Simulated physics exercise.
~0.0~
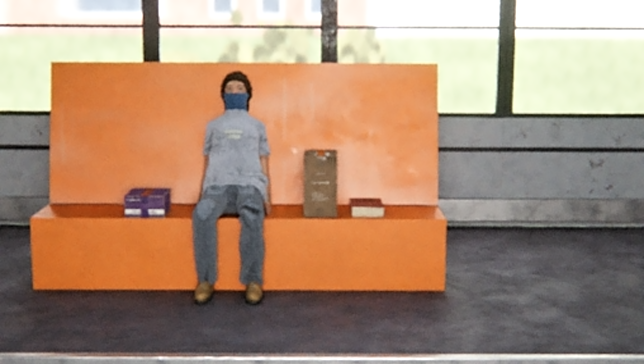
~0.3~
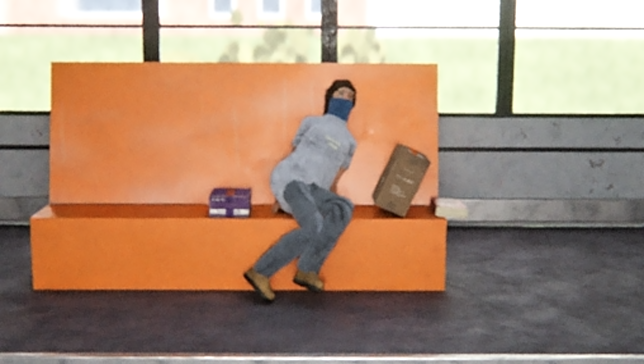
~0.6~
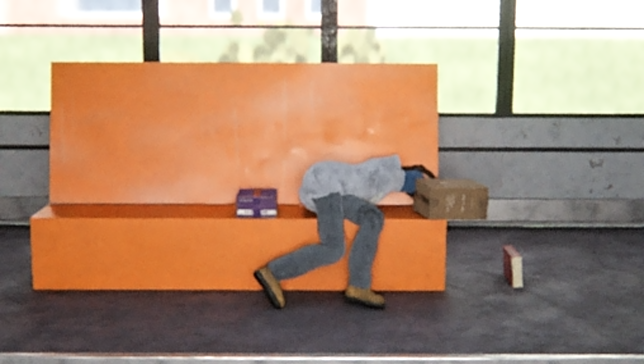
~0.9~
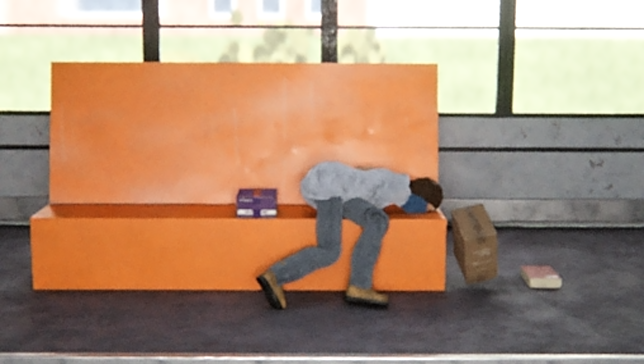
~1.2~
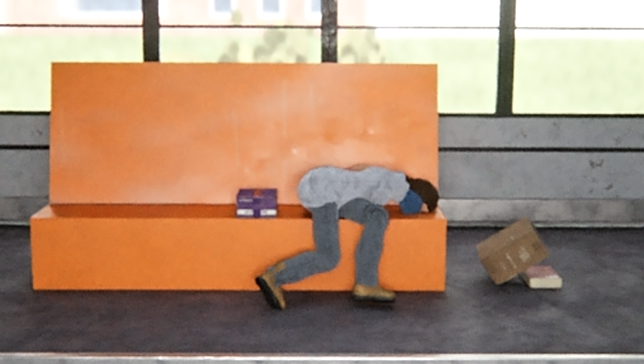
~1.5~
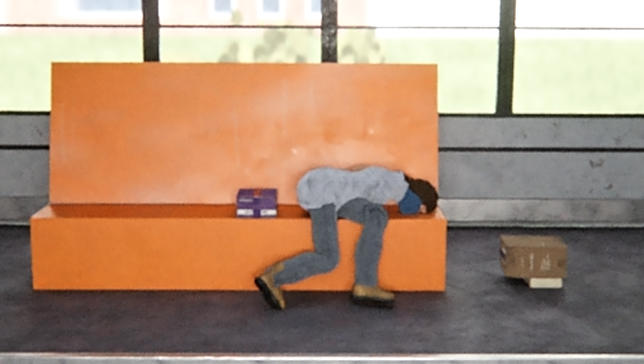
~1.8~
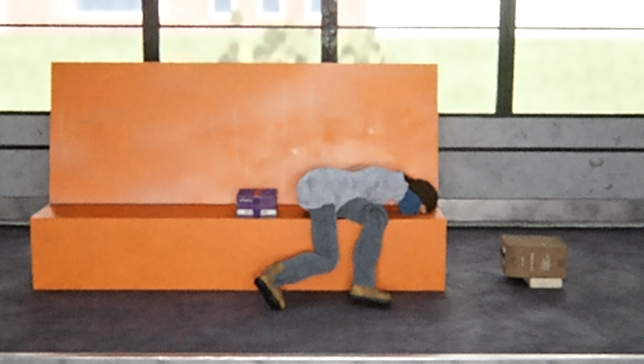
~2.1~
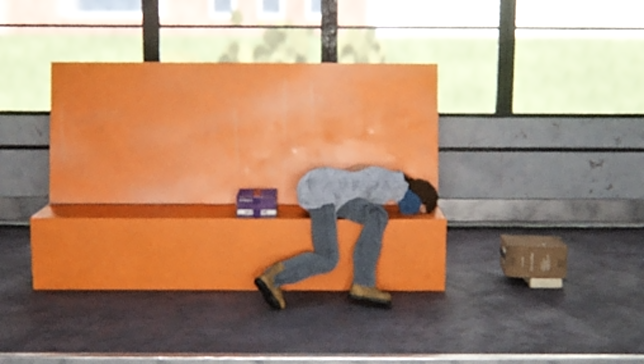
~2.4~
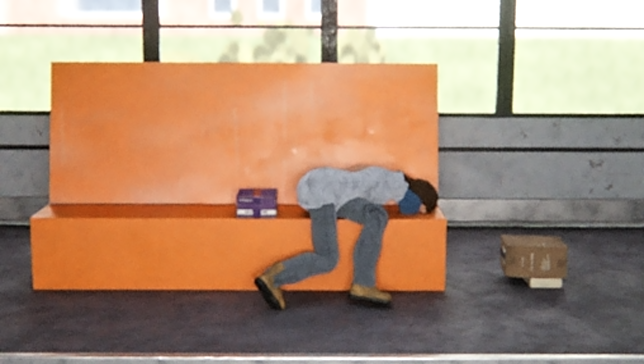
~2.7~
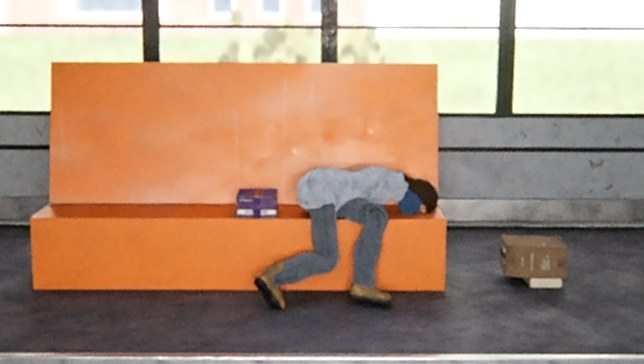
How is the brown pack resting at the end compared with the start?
At the start the brown pack stands upright on the orange seat beside the sleeper. At the end it lies on its side, off the right end of the seat.
